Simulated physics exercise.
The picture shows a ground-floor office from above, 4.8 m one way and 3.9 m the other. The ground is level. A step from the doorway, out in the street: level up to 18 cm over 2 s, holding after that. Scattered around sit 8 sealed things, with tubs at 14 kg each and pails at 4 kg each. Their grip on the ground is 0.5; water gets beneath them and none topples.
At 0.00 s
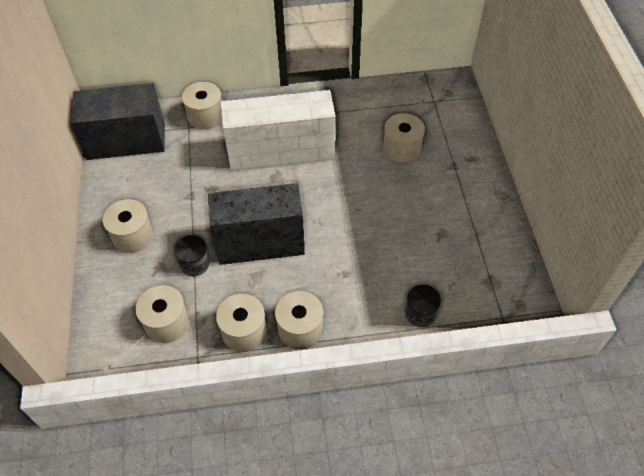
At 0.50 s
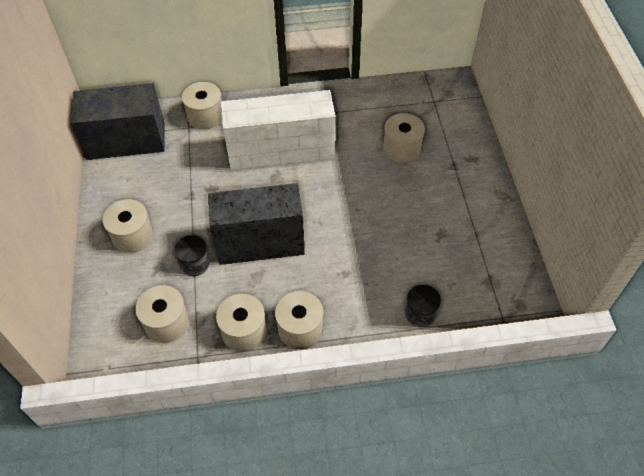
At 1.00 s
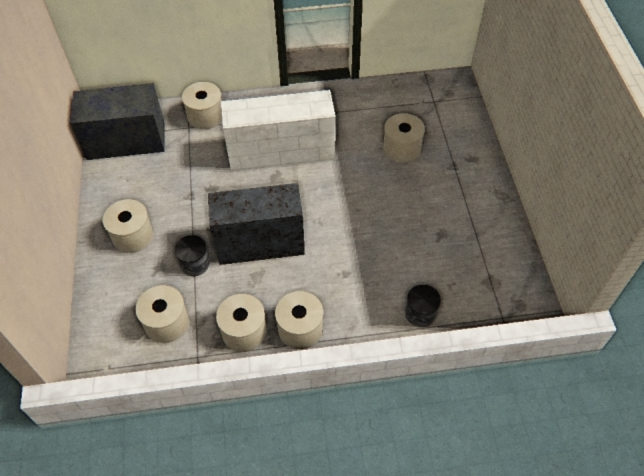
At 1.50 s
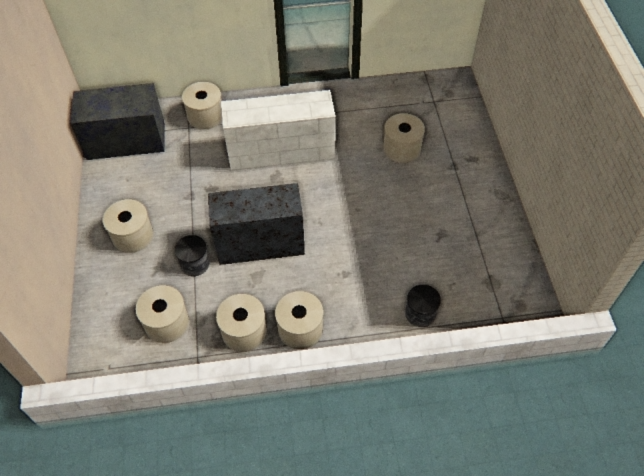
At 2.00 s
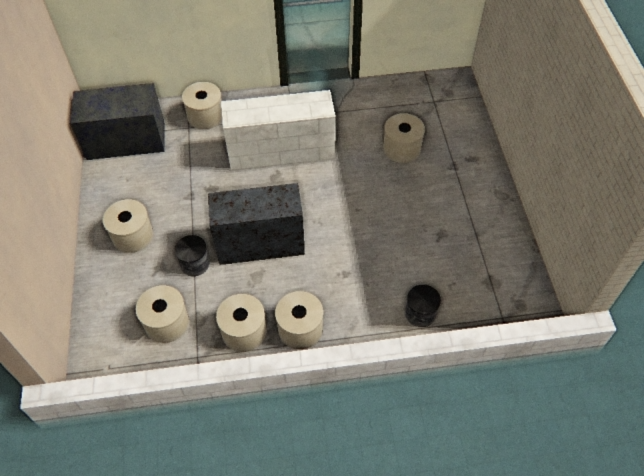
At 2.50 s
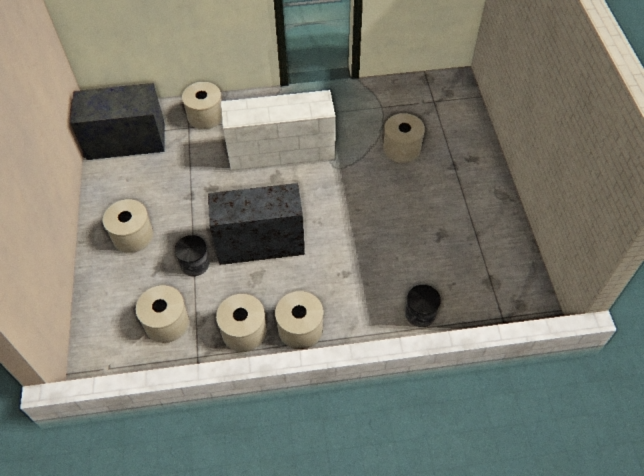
Murky green water spread over the grey paving outside a walled room holding tan tubs and dark pails, then crept through the doorway at the back onto the floor, while nothing inside moved.
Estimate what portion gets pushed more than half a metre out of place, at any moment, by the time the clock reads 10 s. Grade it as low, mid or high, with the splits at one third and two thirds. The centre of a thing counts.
Grade: Low, under a third.
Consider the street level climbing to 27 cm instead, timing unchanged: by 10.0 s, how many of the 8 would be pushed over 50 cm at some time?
With that change, 3 of them.
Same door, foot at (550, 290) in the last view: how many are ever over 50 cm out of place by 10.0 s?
1.
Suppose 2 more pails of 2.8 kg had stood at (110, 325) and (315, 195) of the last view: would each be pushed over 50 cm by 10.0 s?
Note: Item 1 stays inside the limit; item 2 stays inside the limit.
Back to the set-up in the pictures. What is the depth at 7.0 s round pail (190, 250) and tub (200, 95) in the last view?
First about 1 cm, second about 6 cm.
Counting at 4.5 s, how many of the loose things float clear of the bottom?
My tally comes to 0.
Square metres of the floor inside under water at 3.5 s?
Roughly 4.5 m2.
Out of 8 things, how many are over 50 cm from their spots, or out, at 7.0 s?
0 of them.
After 3.5 s 0 of 8 are over 50 cm from their spots; 0 afloat.
After 4.5 s 0 of 8 are over 50 cm from their spots; 0 afloat.
After 7.0 s 0 of 8 are over 50 cm from their spots; 0 afloat.
After 10.0 s 0 of 8 are over 50 cm from their spots, and 0 have been at some point; 1 afloat.
